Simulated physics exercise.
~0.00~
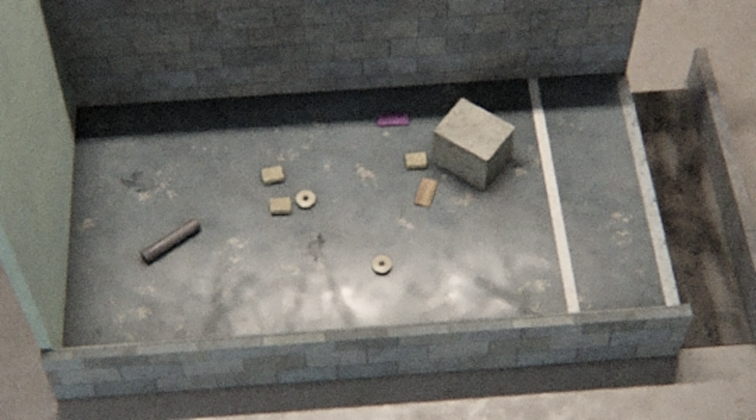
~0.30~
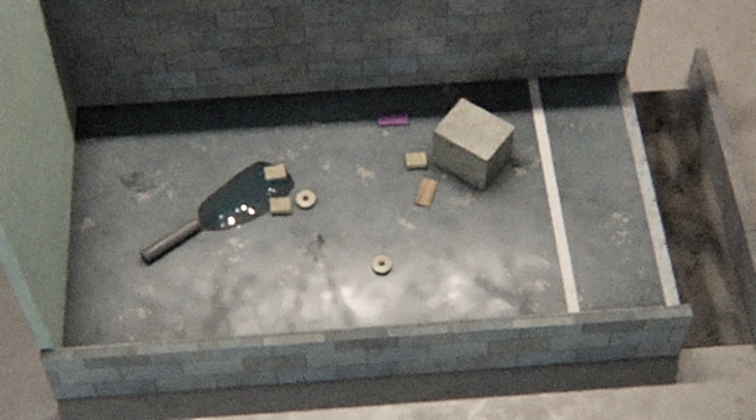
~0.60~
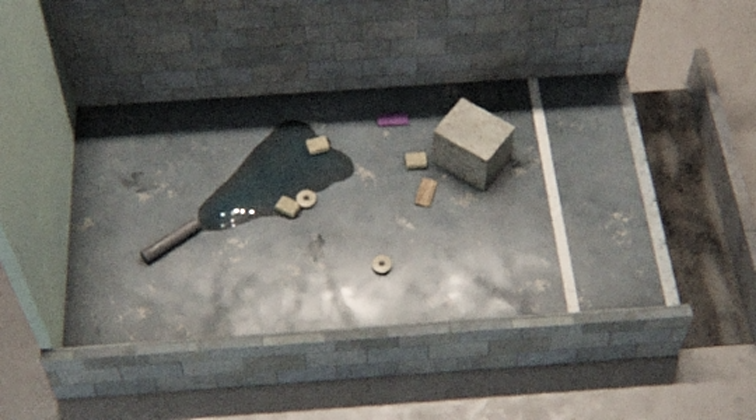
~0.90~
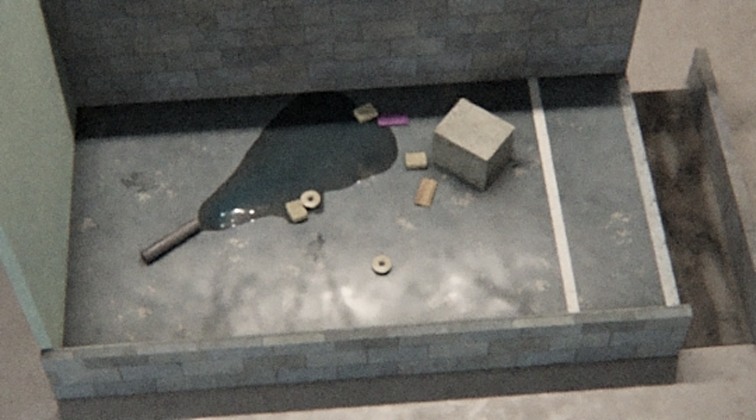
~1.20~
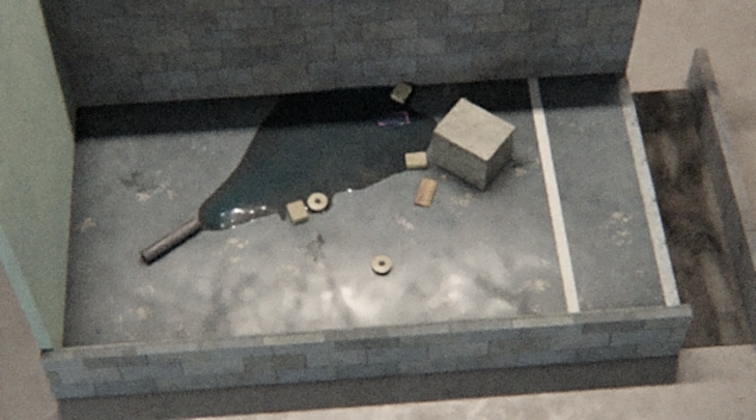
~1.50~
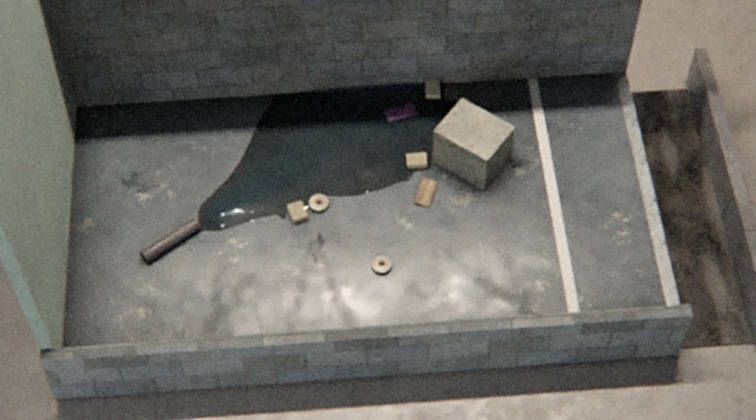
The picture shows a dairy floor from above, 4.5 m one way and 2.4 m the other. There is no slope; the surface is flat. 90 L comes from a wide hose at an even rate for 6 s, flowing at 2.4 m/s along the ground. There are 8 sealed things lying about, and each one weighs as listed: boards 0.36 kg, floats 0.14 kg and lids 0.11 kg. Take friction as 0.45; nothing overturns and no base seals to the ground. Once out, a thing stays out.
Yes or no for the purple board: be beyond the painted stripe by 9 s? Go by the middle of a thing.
Purple board: Over.
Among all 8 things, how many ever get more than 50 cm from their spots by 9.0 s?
The total is 4.
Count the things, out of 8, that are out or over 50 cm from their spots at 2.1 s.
By my reckoning, 1.
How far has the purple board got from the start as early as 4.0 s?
It has shifted about 200 cm.
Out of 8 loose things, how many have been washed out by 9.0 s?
Result: 2.
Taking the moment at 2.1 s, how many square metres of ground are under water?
I'd put it close to 2.0 m2.
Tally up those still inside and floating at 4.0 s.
At that moment it comes to 1.
After 2.1 s the purple board is near (440, 99), 0.4 m from its start, afloat; 0 of 8 are over the mark; 2 afloat.
After 4.0 s the purple board is near (631, 119), 2.0 m from its start, afloat; 3 of 8 are over the mark; 1 afloat.
After 6.3 s the purple board has gone out; 3 of 8 are over the mark; 0 afloat.
After 9.0 s the purple board has gone out; 3 of 8 are over the mark; 0 afloat.
